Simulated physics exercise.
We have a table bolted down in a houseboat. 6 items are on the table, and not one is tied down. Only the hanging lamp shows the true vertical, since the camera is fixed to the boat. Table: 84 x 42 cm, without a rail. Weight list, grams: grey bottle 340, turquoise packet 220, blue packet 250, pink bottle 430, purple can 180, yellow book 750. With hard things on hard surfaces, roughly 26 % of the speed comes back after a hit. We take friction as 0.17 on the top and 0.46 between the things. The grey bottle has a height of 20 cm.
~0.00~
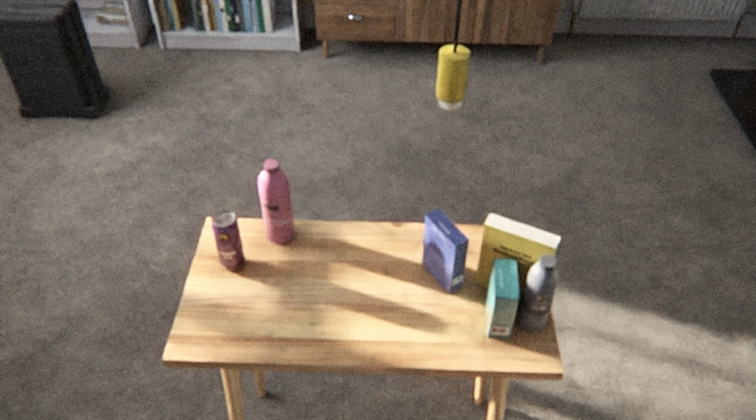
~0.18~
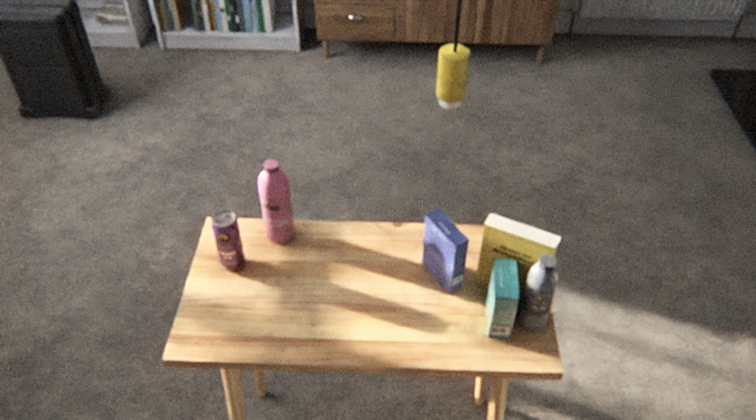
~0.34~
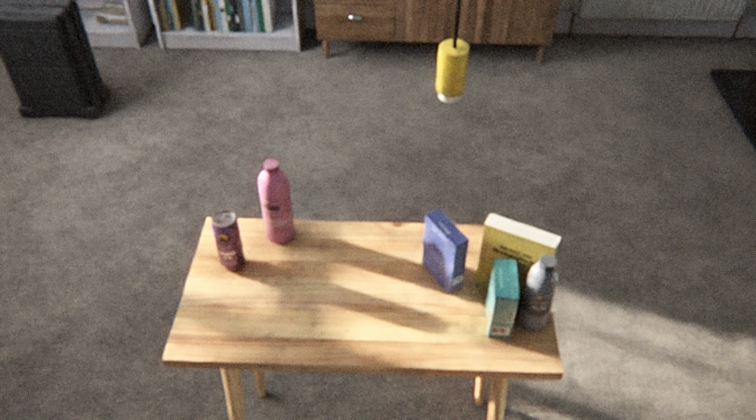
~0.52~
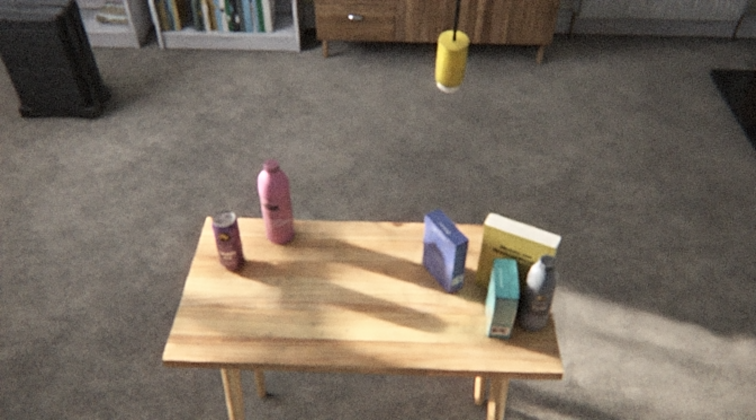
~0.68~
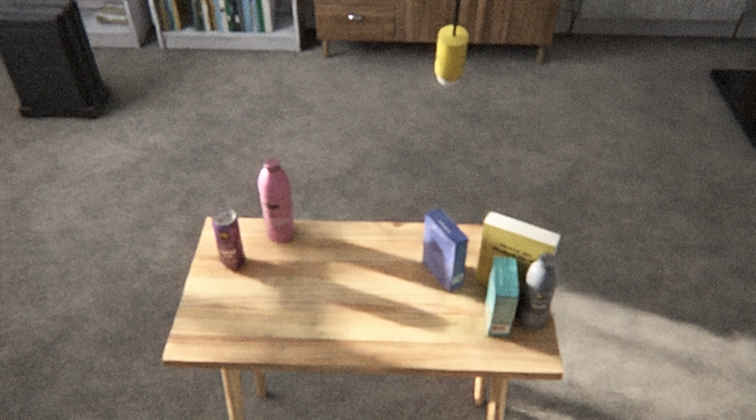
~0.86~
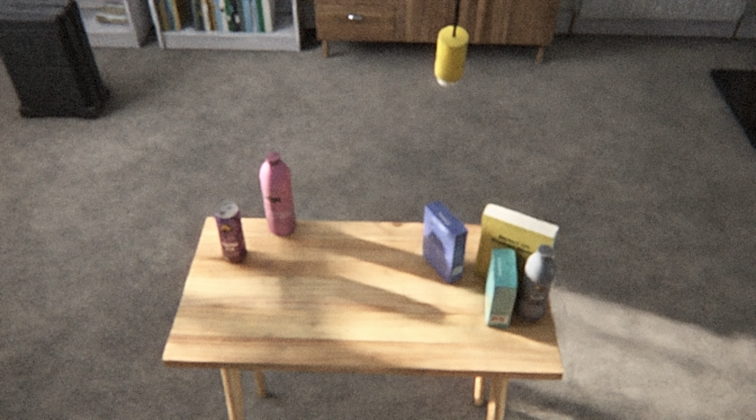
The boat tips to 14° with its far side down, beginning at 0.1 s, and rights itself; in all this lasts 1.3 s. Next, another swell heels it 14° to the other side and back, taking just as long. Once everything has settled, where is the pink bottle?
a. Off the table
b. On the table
(a) Off the table.
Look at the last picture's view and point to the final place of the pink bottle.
It winds up close to (305, 362).
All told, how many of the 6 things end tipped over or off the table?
1.
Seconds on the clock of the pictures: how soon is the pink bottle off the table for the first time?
Near 1.0 s on the clock.
After 1.26 s, heel 2°, far side down; pink bottle now off the table; yellow book slid 11 cm; turquoise packet slid 11 cm.
After 1.86 s, heel 11°, near side down; yellow book slid 11 cm; turquoise packet slid 11 cm; blue packet slid 11 cm.
At rest (3.2 s), off the table, pink bottle; the other 5 in place, give or take 5 cm. In the last view, pink bottle near (305, 362).
